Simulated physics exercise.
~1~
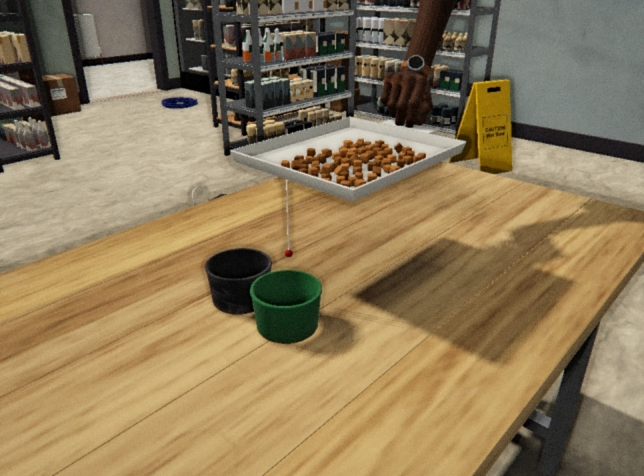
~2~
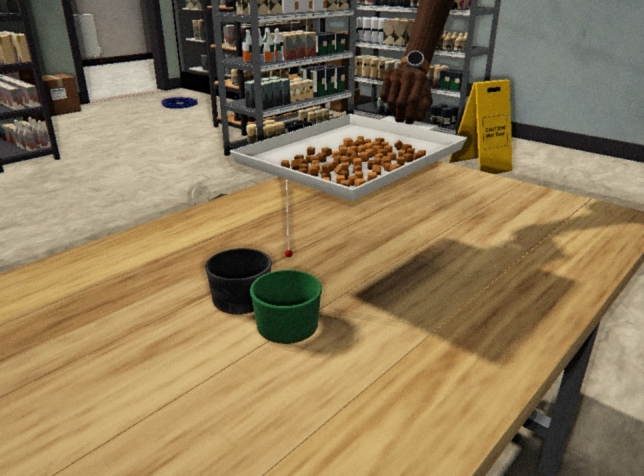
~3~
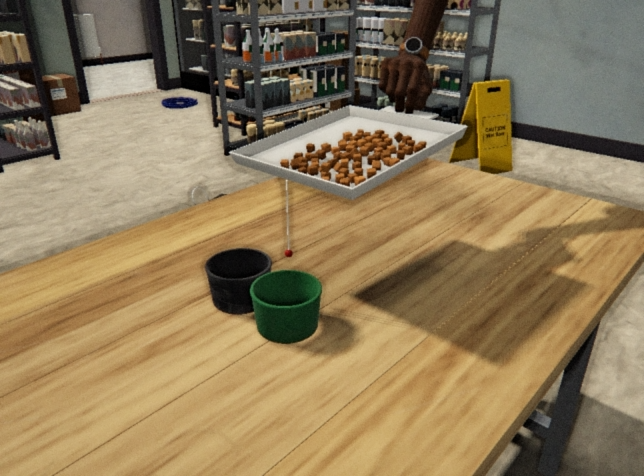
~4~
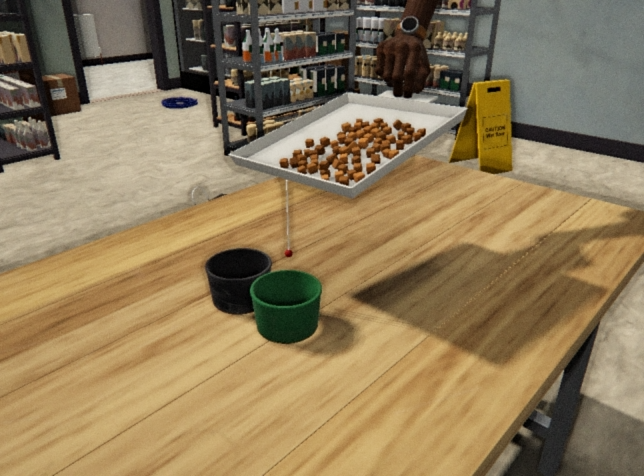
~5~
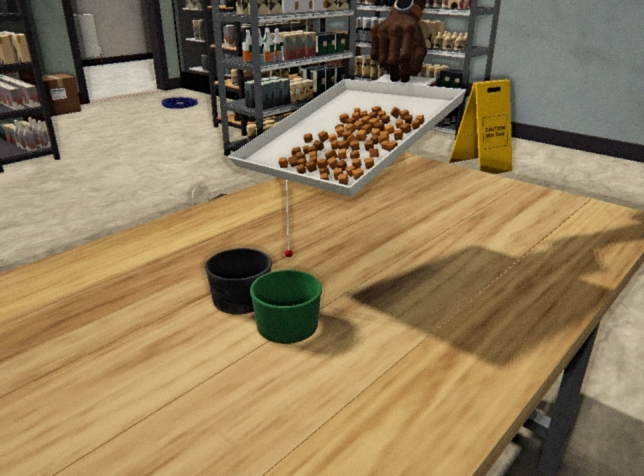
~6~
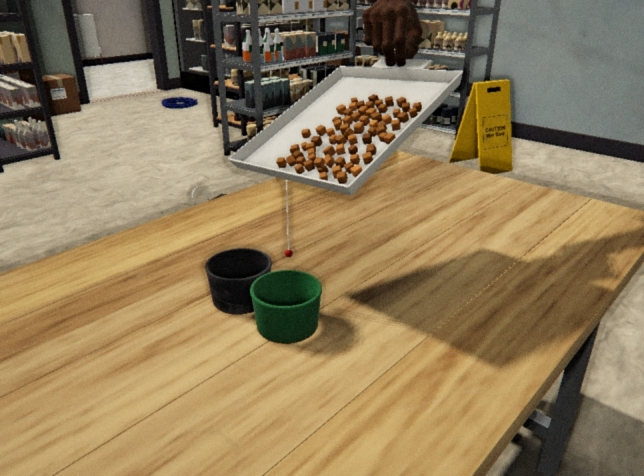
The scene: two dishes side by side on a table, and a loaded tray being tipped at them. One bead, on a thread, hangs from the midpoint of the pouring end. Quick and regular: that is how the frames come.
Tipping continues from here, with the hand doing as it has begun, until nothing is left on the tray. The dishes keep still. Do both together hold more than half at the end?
Most likely the lost part will be a minority.
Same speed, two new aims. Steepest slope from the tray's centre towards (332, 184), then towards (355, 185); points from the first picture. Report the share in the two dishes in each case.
30 % then 10 %, roughly.
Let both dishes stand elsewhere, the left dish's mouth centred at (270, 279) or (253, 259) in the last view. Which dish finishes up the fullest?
It comes out as the dish further left in the first try and the dish further left in the second.
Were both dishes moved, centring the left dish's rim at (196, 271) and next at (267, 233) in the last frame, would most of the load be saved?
With the first shift the pair saves less than a half; with the second, less than a half.
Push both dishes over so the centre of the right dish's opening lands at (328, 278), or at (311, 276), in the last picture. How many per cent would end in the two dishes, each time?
Roughly 10% on the first try and 30% on the second.
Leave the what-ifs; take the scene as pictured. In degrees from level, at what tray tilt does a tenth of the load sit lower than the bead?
I'd say close to 85 degrees.
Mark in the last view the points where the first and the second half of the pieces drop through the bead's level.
At (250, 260) for the first part, then at (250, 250) for the others.
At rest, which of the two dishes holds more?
Fuller side: Left of the pair.
Just after the last frame, tray tipped steeply; every one on the tray.
A moment on, tray tipped past a quarter turn; roughly a quarter on the tray; about a tenth in the right dish; roughly a quarter in the left dish; about a tenth outside both; roughly a quarter in the air.
Further on, tray tipped past a quarter turn; roughly a quarter in the right dish; roughly half in the left dish; roughly a quarter outside both.
When it is over, tray tipped past a quarter turn; roughly a quarter in the right dish; roughly half in the left dish; roughly a quarter outside both.
